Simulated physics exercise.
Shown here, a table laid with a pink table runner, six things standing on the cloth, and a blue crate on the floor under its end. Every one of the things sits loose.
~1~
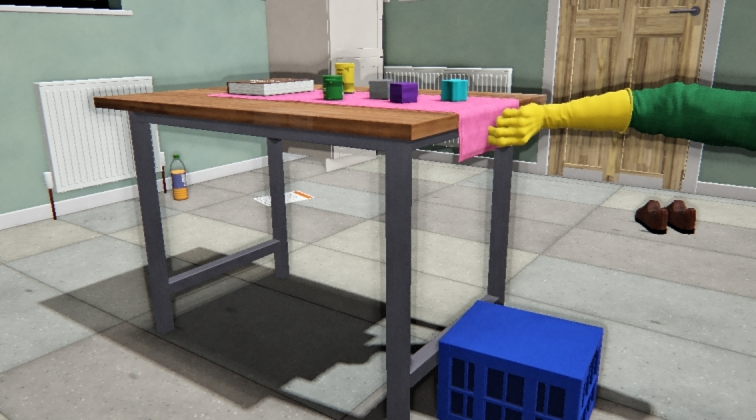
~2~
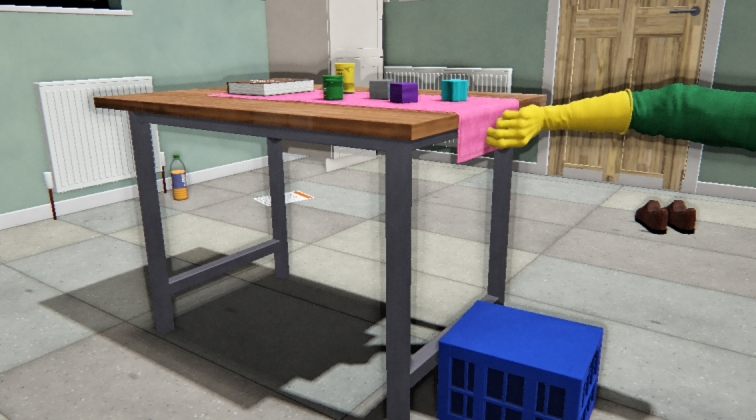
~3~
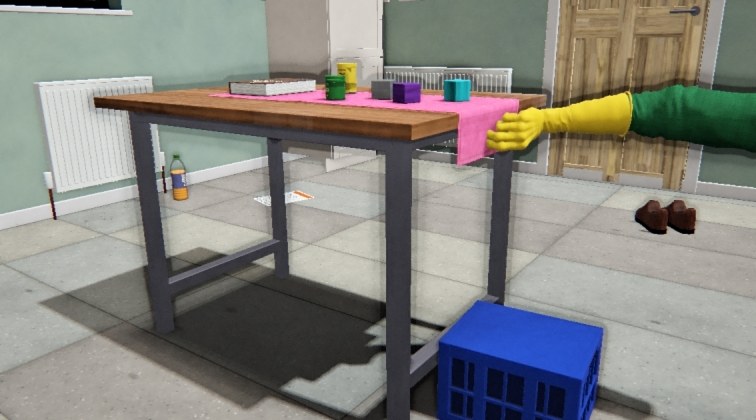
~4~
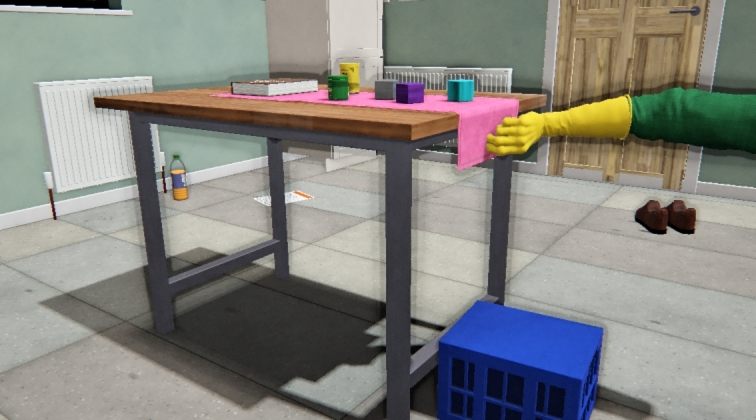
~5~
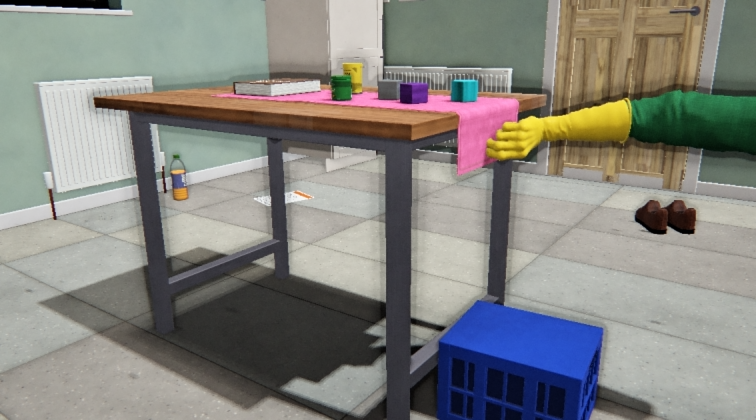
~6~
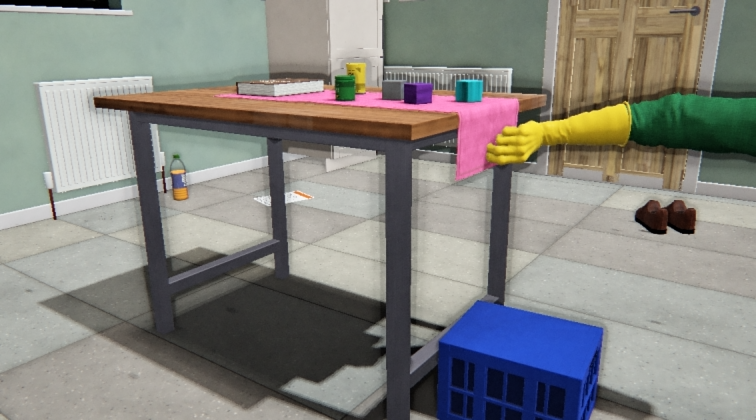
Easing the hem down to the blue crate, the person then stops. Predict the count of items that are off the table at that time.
Predicted count: Four.
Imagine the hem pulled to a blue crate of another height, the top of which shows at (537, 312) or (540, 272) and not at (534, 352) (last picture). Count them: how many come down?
Counts: 3, 2.
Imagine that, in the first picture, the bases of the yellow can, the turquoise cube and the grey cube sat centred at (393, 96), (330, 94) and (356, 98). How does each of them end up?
Yellow can: Lost. Turquoise cube: Safe. Grey cube: Lost.
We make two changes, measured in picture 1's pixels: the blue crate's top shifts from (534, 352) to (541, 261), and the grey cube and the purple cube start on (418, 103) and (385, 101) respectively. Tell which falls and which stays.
Note: Grey cube lost; purple cube kept on top.
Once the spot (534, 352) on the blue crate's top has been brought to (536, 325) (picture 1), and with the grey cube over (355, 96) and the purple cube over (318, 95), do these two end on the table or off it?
The grey cube ends up still on top and the purple cube ends up still on top.
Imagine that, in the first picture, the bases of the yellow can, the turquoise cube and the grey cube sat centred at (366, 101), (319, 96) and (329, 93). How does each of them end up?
Looking at each one, the yellow can drops away, the turquoise cube remains in position and the grey cube remains in position.
A little later, hem near (488, 253); turquoise cube and purple cube gone.
Next, hem near (488, 303); turquoise cube, purple cube and grey cube gone.
When it is over, hem on the crate; turquoise cube, purple cube, grey cube and green pot gone. It carries off four.
